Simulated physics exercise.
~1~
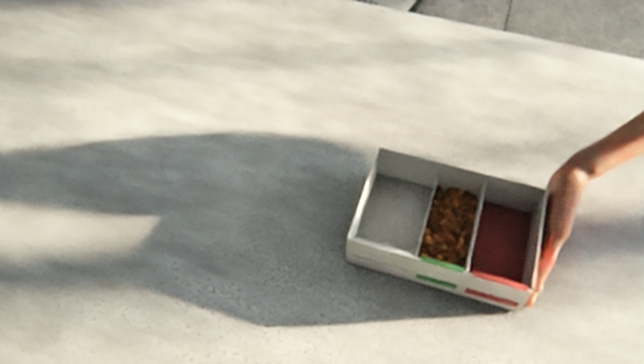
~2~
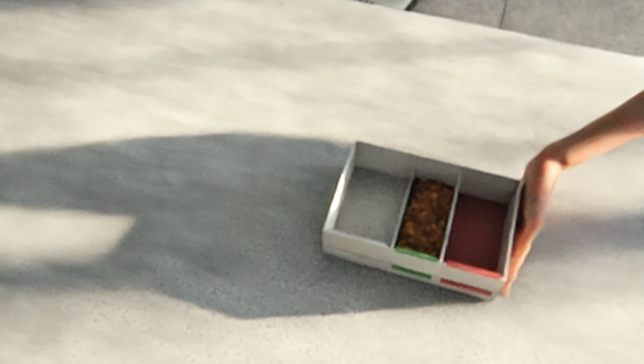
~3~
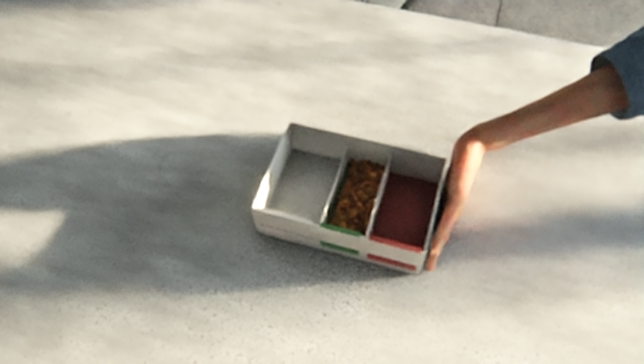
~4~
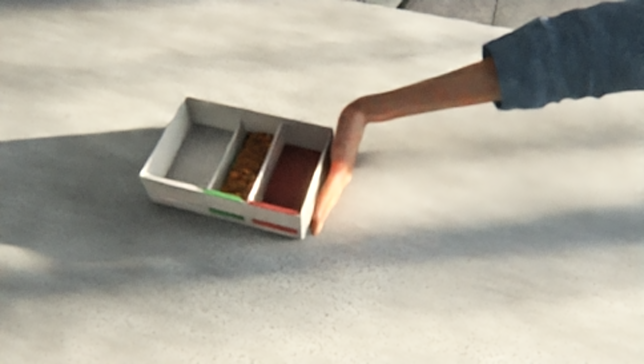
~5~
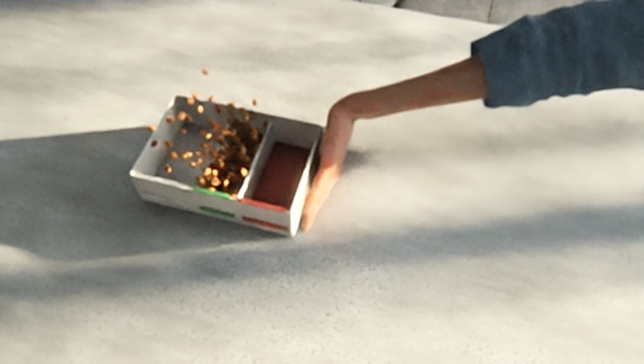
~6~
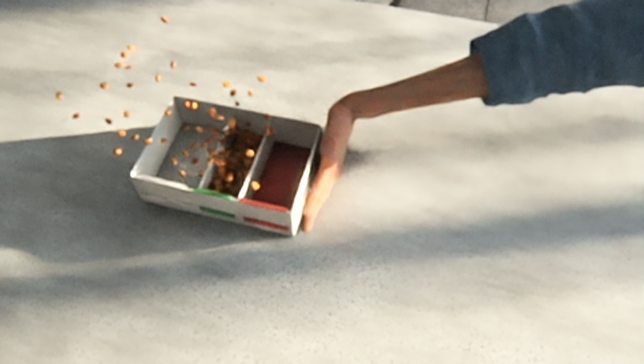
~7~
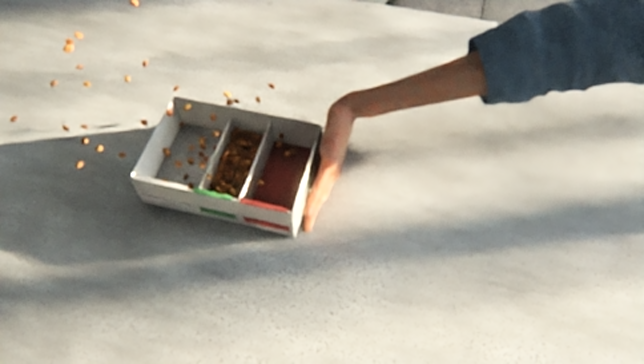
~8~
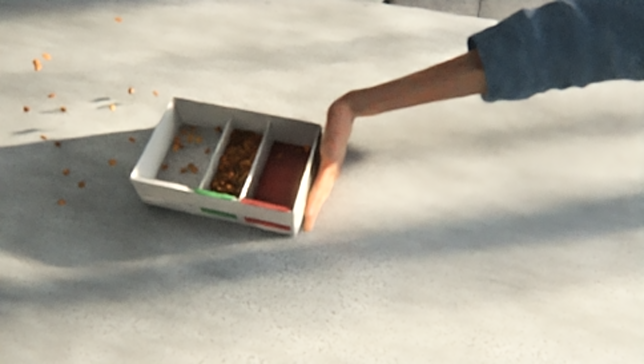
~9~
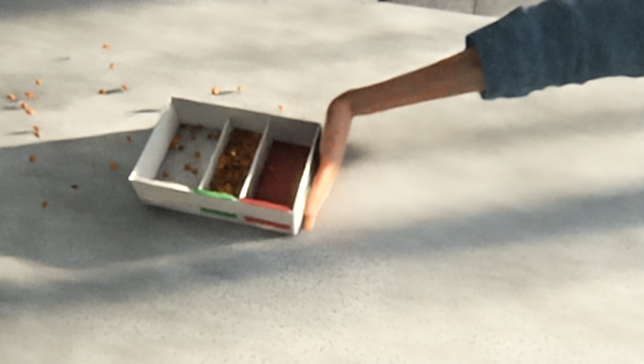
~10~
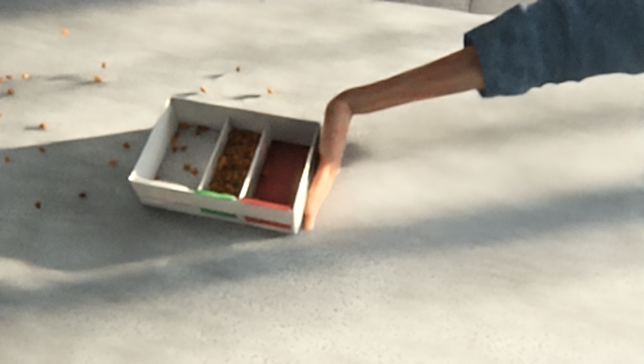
The video shows a hand sliding a white three-section tray of brown kibble leftward across a pale surface and stopping abruptly, whereupon pieces fly up and left from the middle section, leaving most there, with some in the left section and others scattered outside.
